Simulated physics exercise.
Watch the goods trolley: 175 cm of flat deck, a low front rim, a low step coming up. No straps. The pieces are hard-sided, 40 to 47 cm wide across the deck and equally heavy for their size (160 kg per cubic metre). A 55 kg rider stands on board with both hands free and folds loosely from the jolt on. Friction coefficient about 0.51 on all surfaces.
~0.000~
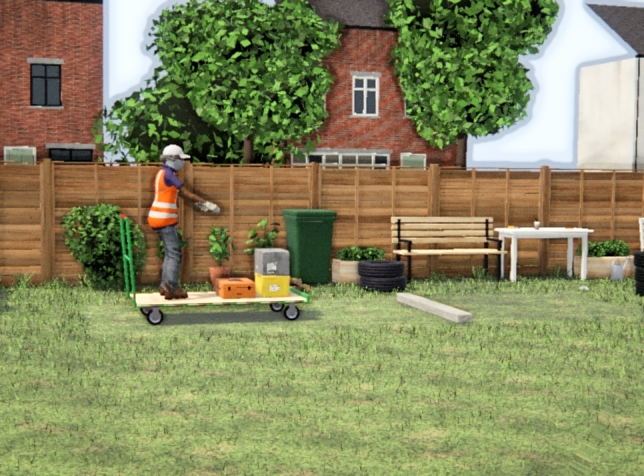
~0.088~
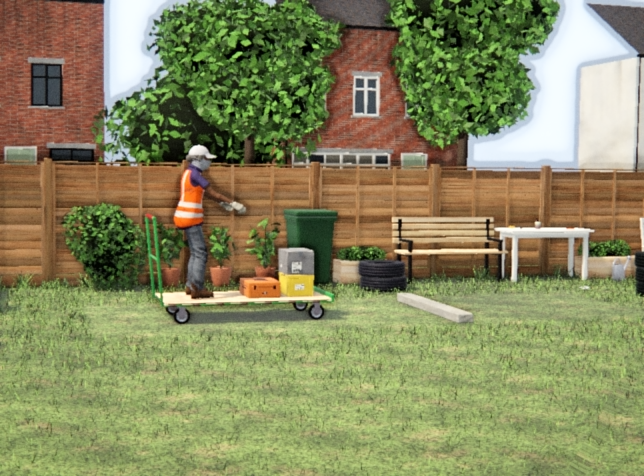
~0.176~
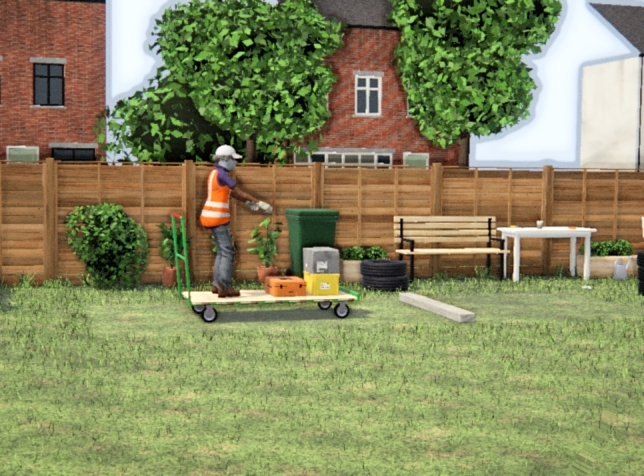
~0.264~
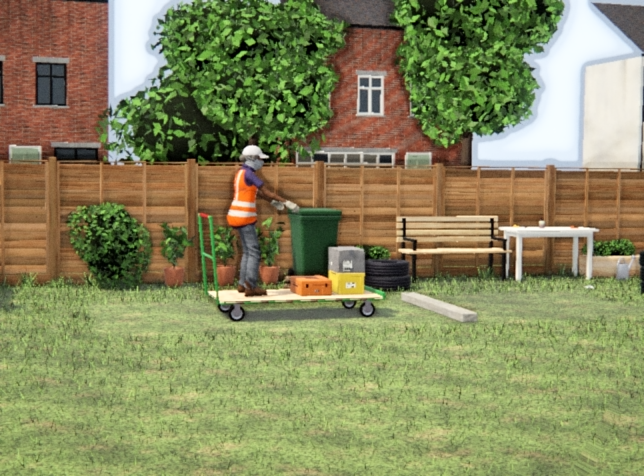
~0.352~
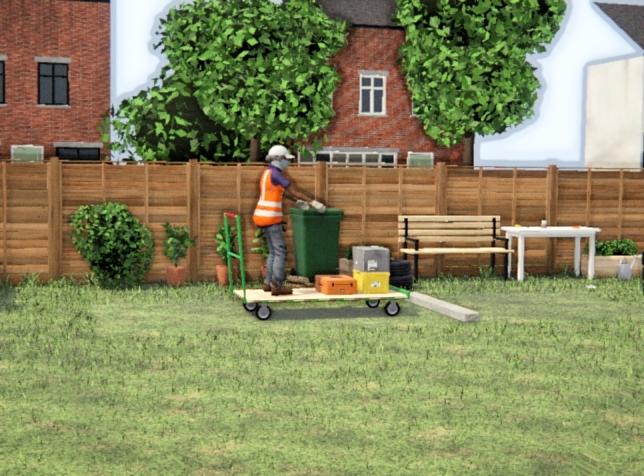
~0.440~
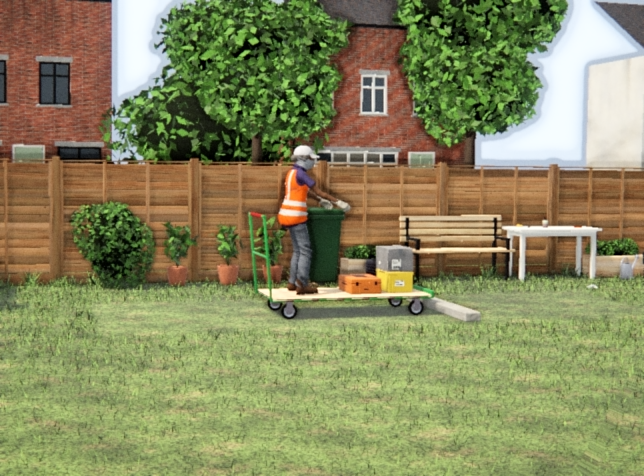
At first, a worker in an orange vest and white cap stands on a flat trolley at the left of a fenced lawn, behind orange, yellow and grey boxes. The trolley rolls steadily right, passing potted plants and a green bin, while the rider holds both arms forward.
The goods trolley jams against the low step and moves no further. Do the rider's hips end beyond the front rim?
The rider's hips end beyond the front rim.
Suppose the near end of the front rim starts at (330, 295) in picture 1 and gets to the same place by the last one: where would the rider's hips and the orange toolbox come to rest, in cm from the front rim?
Then hips 50 behind, orange 50 behind.
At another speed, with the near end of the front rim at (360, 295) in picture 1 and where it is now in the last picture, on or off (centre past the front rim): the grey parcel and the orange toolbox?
Then grey off, orange on.
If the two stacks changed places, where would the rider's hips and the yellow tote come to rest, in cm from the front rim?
Then hips 10 behind, yellow 50 behind.
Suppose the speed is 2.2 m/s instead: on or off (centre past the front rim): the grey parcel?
In that case grey off.
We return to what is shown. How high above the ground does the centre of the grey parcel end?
Some 15 cm up.
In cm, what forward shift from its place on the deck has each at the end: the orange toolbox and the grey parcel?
Forward: Orange 15, grey 115.
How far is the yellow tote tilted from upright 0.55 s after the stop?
Roughly 0° from upright.
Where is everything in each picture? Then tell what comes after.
Hips (163, 219), orange toolbox (235, 288), rim corner (308, 299); 155 cm still to roll, in the first picture.
Hips (189, 218), orange toolbox (260, 288), rim corner (333, 299); 129 cm still to roll, in the second picture.
Hips (216, 218), orange toolbox (285, 287), rim corner (358, 298); 103 cm still to roll, in the third picture.
Hips (243, 217), orange toolbox (311, 286), rim corner (384, 297); 76 cm still to roll, in the fourth picture.
Hips (269, 217), orange toolbox (336, 285), rim corner (409, 296); 50 cm still to roll, in the fifth picture.
Hips (294, 217), orange toolbox (360, 284), rim corner (433, 295); 24 cm still to roll. Speed about 3.0 m/s, in the sixth picture.
Impact comes at 0.52 s.
After 0.77 s the rider's hips are 73 cm behind the rim, near (380, 240) in the last picture's view.
After 1.07 s the rider's hips are 16 cm behind the rim, near (427, 259) in the last picture's view.
After 1.52 s the rider's hips are 21 cm past the rim, near (458, 262) in the last picture's view.
Final state at 4.2 s, past the rim, grey parcel and the rider's hips; behind it, yellow tote and orange toolbox.
